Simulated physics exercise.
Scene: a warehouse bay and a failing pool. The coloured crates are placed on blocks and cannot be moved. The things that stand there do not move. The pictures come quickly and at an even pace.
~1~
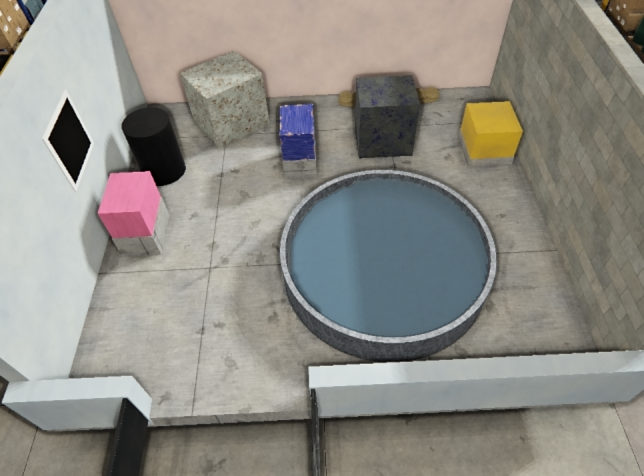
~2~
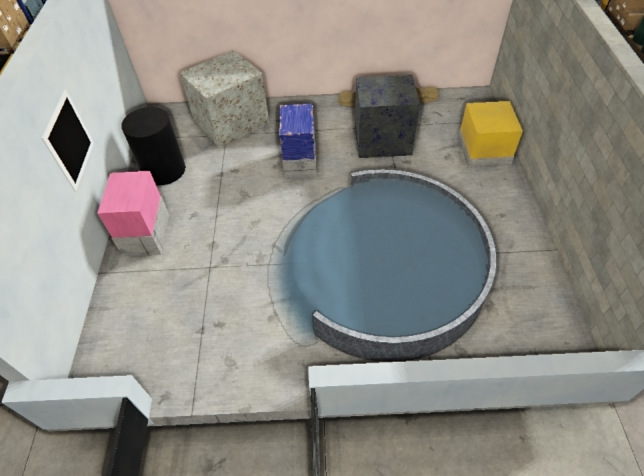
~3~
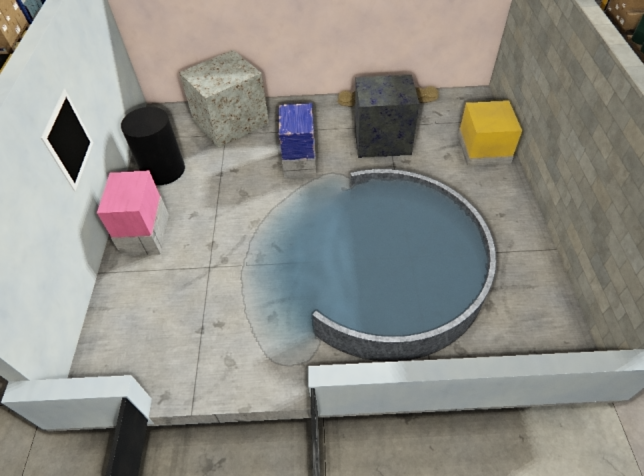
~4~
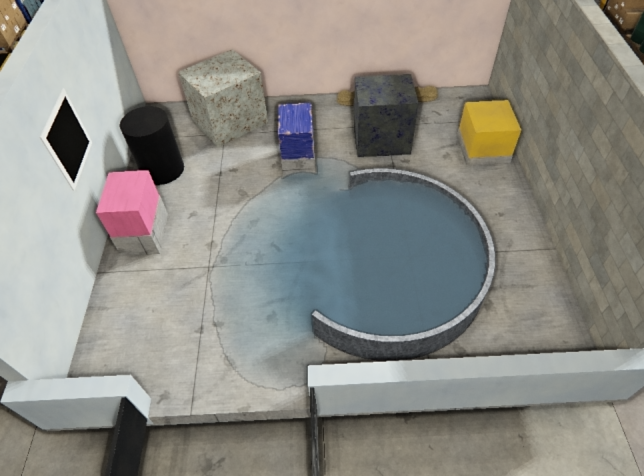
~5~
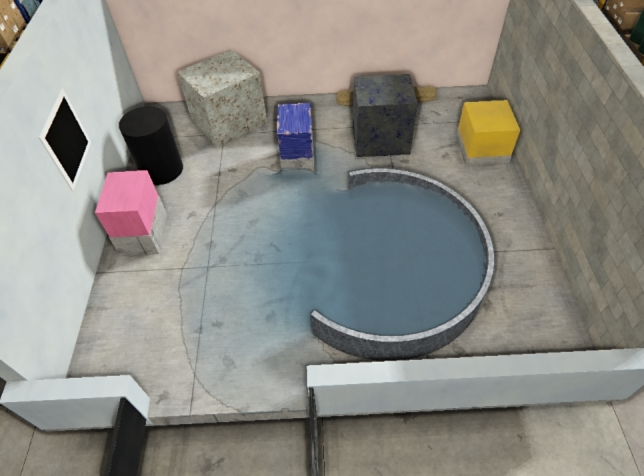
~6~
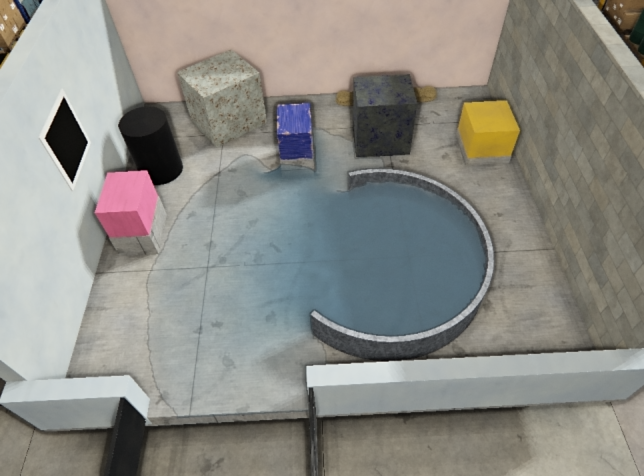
The video shows a round pool standing full among colored blocks and a black cylinder in a walled bay, then its left side opens and blue water pours out, spreading widely leftward across the gray floor.
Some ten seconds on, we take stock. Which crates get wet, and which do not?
My prediction: The pink crate will avoid the water, the blue crate will avoid the water, the yellow crate will avoid the water.
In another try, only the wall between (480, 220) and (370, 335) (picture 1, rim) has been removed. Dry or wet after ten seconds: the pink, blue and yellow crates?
My take: Pink stays clear, blue stays clear, and yellow gets flooded.
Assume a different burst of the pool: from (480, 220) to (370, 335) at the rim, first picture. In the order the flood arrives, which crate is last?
My pick is the blue-painted one.
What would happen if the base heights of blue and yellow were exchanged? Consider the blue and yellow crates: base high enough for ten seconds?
I reckon the blue crate is inundated but the yellow crate is left unharmed.
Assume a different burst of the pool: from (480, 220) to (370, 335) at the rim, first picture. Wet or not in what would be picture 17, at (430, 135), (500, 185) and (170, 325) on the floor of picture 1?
Spared, then sodden, then sodden.
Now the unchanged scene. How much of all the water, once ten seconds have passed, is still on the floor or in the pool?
I'd estimate close to 80 per cent.
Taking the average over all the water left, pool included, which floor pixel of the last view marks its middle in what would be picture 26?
Near (233, 235) in the last view.
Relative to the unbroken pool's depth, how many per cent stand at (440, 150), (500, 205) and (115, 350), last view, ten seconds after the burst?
Respectively near 10, 6 and 14 per cent.
A moment on, water covers 45 % of the floor; the pink crate water round its plinth, the blue crate water round its plinth, the yellow crate not reached.
Next, water covers 55 % of the floor; the pink crate water round its plinth, the blue crate water round its plinth, the yellow crate not reached.
Then, water covers 60 % of the floor; the pink crate water round its plinth, the blue crate water round its plinth, the yellow crate not reached.
Later, water covers 70 % of the floor; the pink crate water round its plinth, the blue crate water round its plinth, the yellow crate water round its plinth.
In the end, water covers 95 % of the floor; the pink crate stayed above the water, the blue crate stayed above the water, the yellow crate stayed above the water.
